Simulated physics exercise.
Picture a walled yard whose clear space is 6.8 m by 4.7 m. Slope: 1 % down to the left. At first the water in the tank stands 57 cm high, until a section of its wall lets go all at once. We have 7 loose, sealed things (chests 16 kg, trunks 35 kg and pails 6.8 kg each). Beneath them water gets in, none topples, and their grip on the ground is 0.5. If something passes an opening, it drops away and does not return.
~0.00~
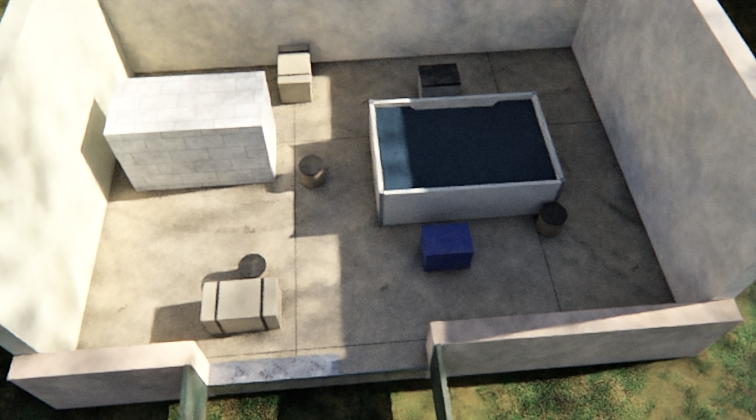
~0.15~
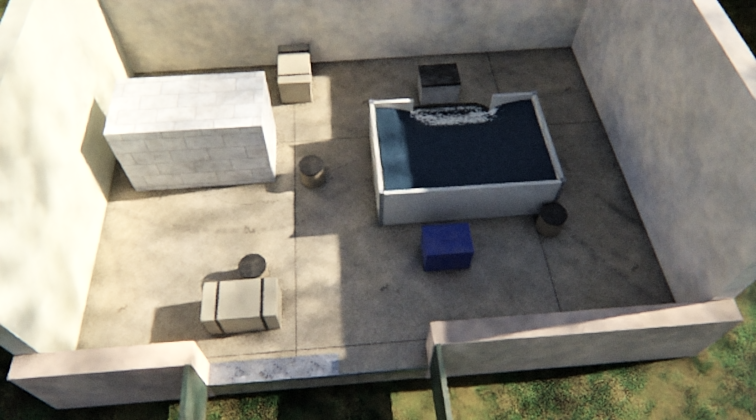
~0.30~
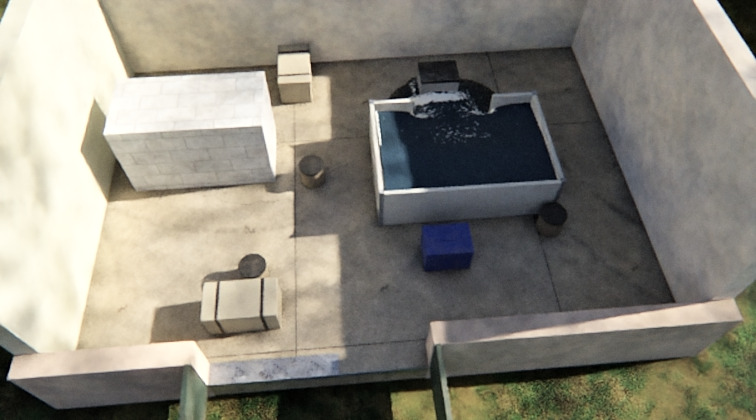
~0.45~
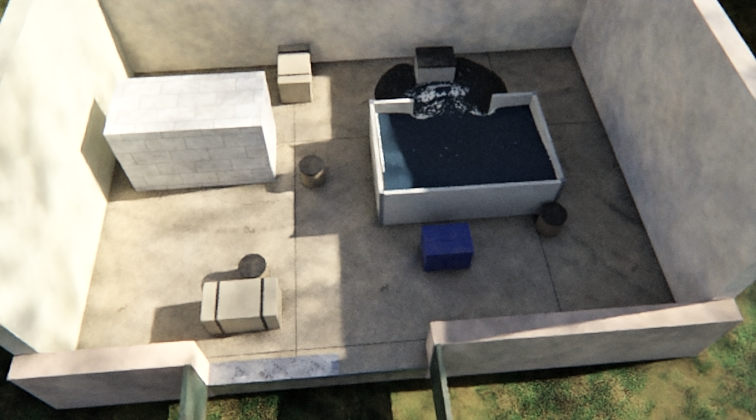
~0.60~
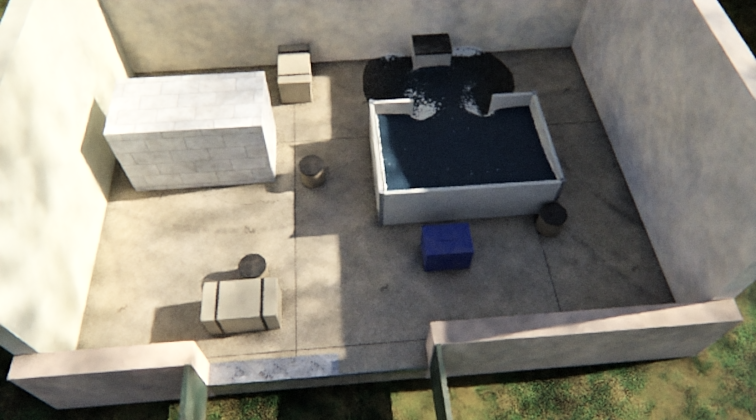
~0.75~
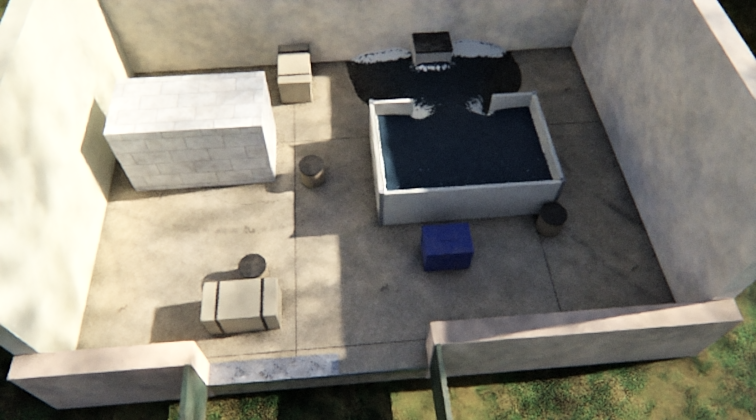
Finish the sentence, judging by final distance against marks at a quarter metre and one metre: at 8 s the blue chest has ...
It has hardly moved at all.
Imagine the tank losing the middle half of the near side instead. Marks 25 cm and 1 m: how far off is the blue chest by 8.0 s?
Had it gone that way, the blue chest would be borne far.
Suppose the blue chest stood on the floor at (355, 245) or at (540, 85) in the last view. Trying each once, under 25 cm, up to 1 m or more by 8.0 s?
Results, in order: Essentially stationary, then borne far off.
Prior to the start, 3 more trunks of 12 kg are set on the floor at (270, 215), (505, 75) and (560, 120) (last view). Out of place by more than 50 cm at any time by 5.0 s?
Order as asked - not as far, farther, farther.
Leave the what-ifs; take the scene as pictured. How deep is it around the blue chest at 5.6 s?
Depth: About 1 cm.
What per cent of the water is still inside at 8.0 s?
Close to 98 in a hundred parts remain.
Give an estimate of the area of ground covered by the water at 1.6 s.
Some 8.0 m2.
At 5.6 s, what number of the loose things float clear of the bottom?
I get 2.
After 1.6 s the blue chest is near (448, 239), 0.0 m from its start, aground; 0 of 7 are out; 1 afloat.
After 3.6 s the blue chest is near (448, 239), 0.0 m from its start, aground; 0 of 7 are out; 0 afloat.
After 5.6 s the blue chest is near (448, 239), 0.0 m from its start, aground; 0 of 7 are out; 2 afloat.
After 8.0 s the blue chest is near (448, 239), 0.0 m from its start, aground; 0 of 7 are out; 1 afloat.
